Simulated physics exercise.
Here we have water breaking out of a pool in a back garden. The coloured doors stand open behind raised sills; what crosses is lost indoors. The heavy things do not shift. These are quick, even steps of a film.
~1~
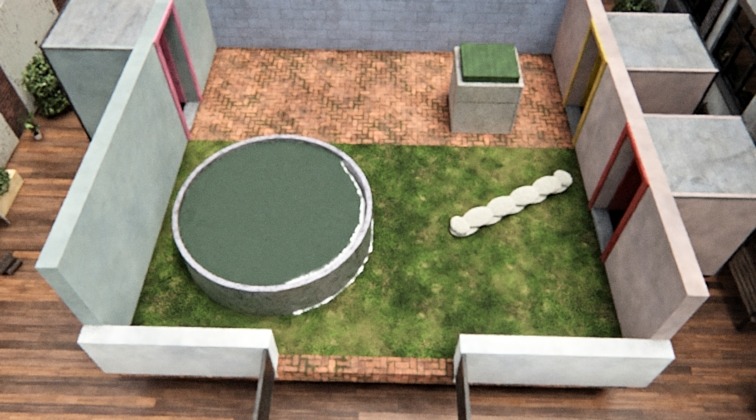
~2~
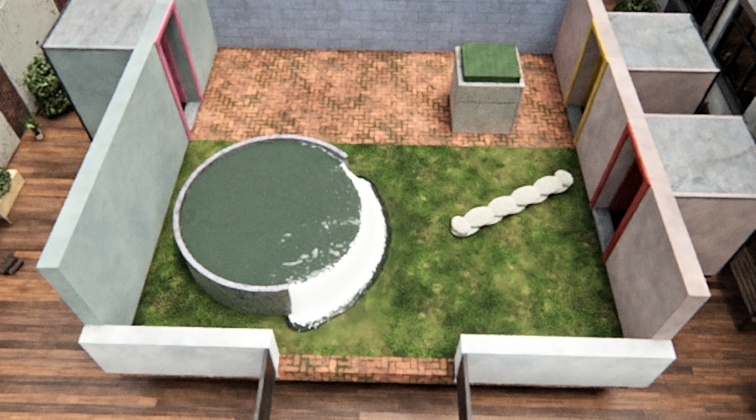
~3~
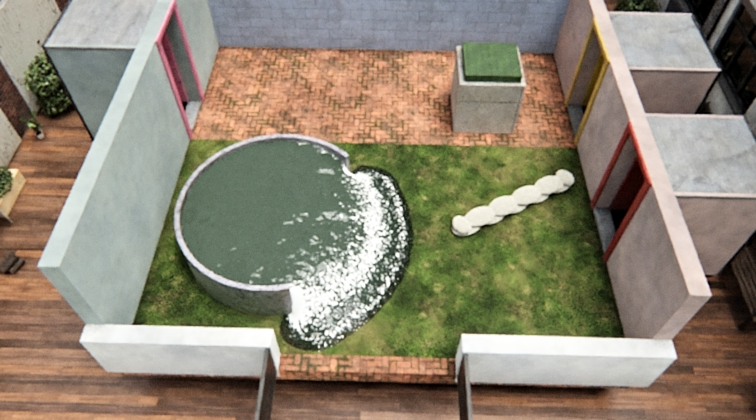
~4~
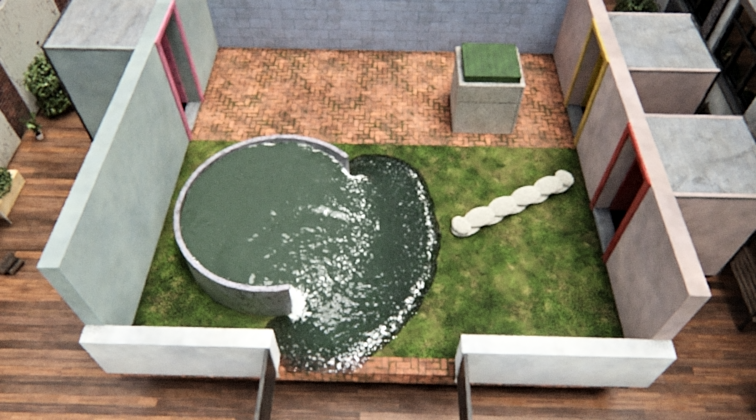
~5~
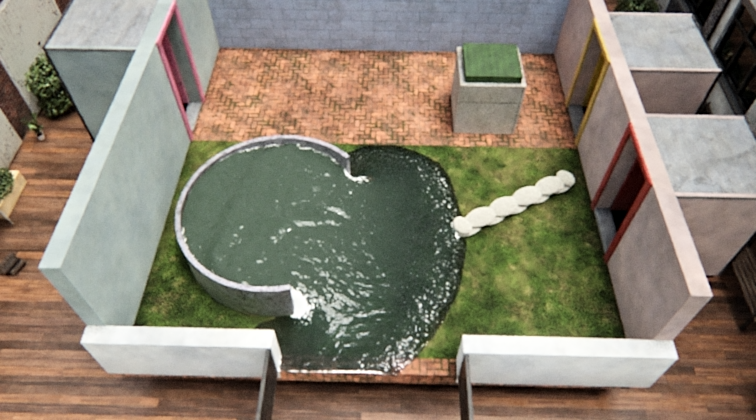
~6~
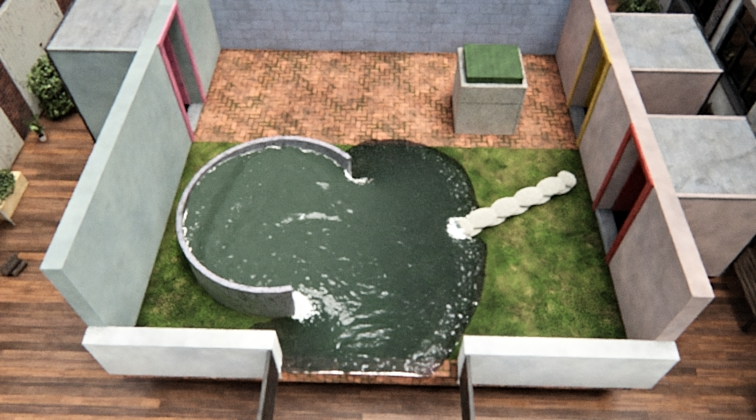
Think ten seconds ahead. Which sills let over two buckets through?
In the end: The red door floods; the pink door holds within the limit; the yellow door floods.
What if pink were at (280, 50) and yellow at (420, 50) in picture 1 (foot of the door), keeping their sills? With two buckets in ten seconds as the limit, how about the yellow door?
My reading: The yellow one stays under.
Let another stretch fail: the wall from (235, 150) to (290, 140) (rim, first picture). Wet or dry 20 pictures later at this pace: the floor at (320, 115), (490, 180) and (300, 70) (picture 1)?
In that order: Under water, clear, wet.
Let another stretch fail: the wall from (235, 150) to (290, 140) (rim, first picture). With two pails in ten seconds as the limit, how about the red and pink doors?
One by one: The red door stays under; the pink door is over.
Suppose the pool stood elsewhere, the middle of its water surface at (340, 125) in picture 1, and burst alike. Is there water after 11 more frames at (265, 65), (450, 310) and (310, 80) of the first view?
One after the other: Not flooded, covered, no water.
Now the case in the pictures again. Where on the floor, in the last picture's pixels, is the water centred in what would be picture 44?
At about (448, 207).
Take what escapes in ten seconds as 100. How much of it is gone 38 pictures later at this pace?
Near 75 in a hundred.
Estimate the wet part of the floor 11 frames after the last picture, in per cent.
I make it 45 per cent.
A moment on, water covers 35 % of the floor; the red door not reached, the pink door not reached, the yellow door not reached.
Next, water covers 45 % of the floor; the red door not reached, the pink door not reached, the yellow door not reached.
Then, water covers 55 % of the floor; the red door under two buckets in, the pink door not reached, the yellow door over two buckets in.
Later, water covers 75 % of the floor; the red door far over two buckets in, the pink door not reached, the yellow door over two buckets in.
In the end, water covers 90 % of the floor; the red door far over two buckets in, the pink door under two buckets in, the yellow door over two buckets in.
